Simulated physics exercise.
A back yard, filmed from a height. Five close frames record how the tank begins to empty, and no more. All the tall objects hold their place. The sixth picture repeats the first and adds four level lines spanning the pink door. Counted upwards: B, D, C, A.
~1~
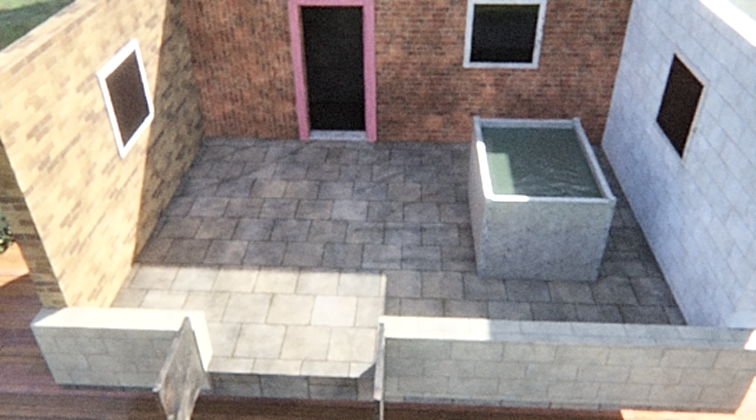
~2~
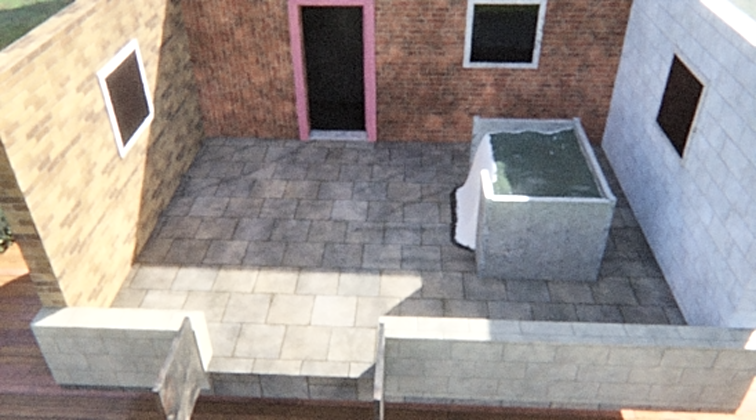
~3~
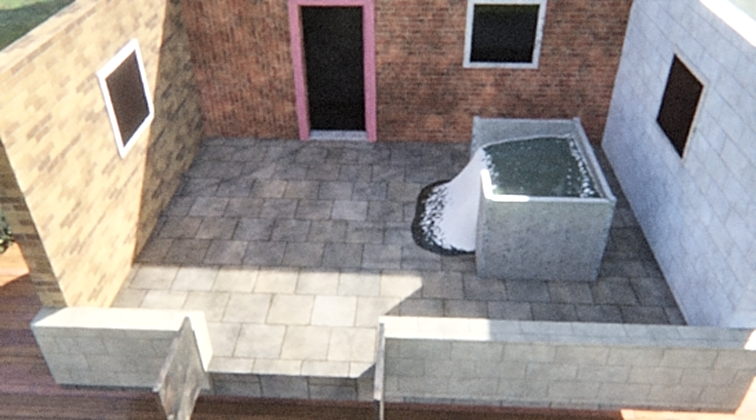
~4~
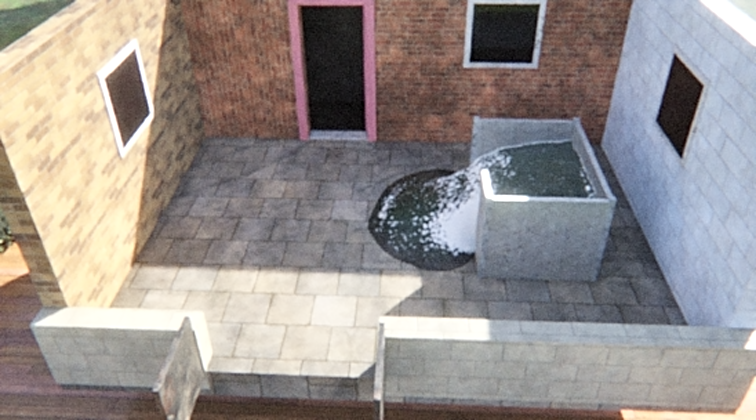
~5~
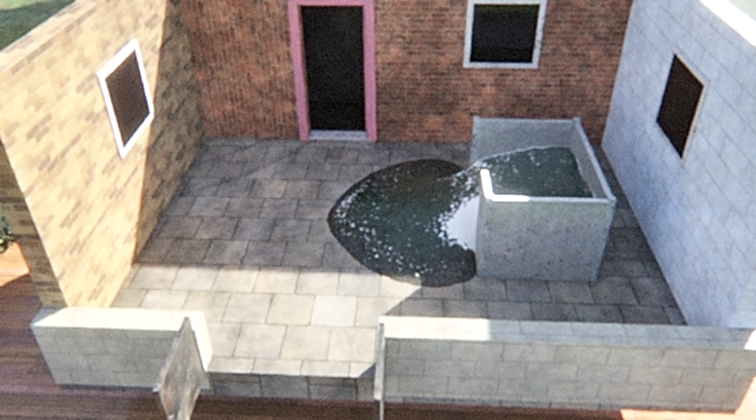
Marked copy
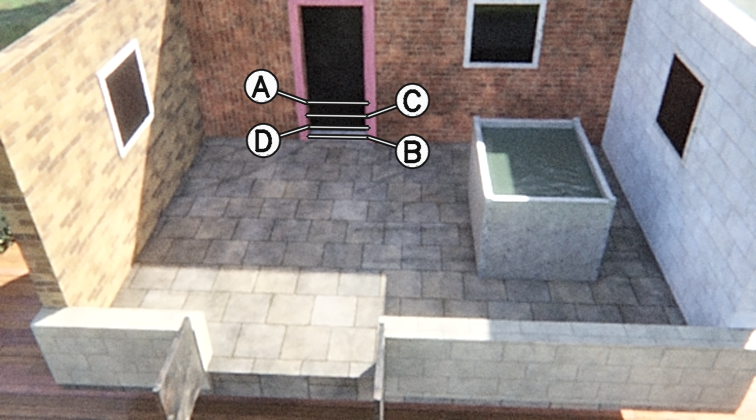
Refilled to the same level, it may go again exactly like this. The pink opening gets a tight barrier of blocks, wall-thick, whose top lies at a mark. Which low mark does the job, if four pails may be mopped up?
D will do.
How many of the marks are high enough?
Three of them.
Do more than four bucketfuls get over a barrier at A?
No, not at all.
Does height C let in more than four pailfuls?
No.
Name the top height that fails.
That would be B.
In white, A at (336, 102); B at (338, 136); C at (337, 115); D at (338, 127); from the bottom up B, D, C, A.
Choosing A, nothing gets over.
Choosing B, some 15 bucketfuls get in.
Choosing C, nothing gets over.
Choosing D, a splash gets over, under a bucket.
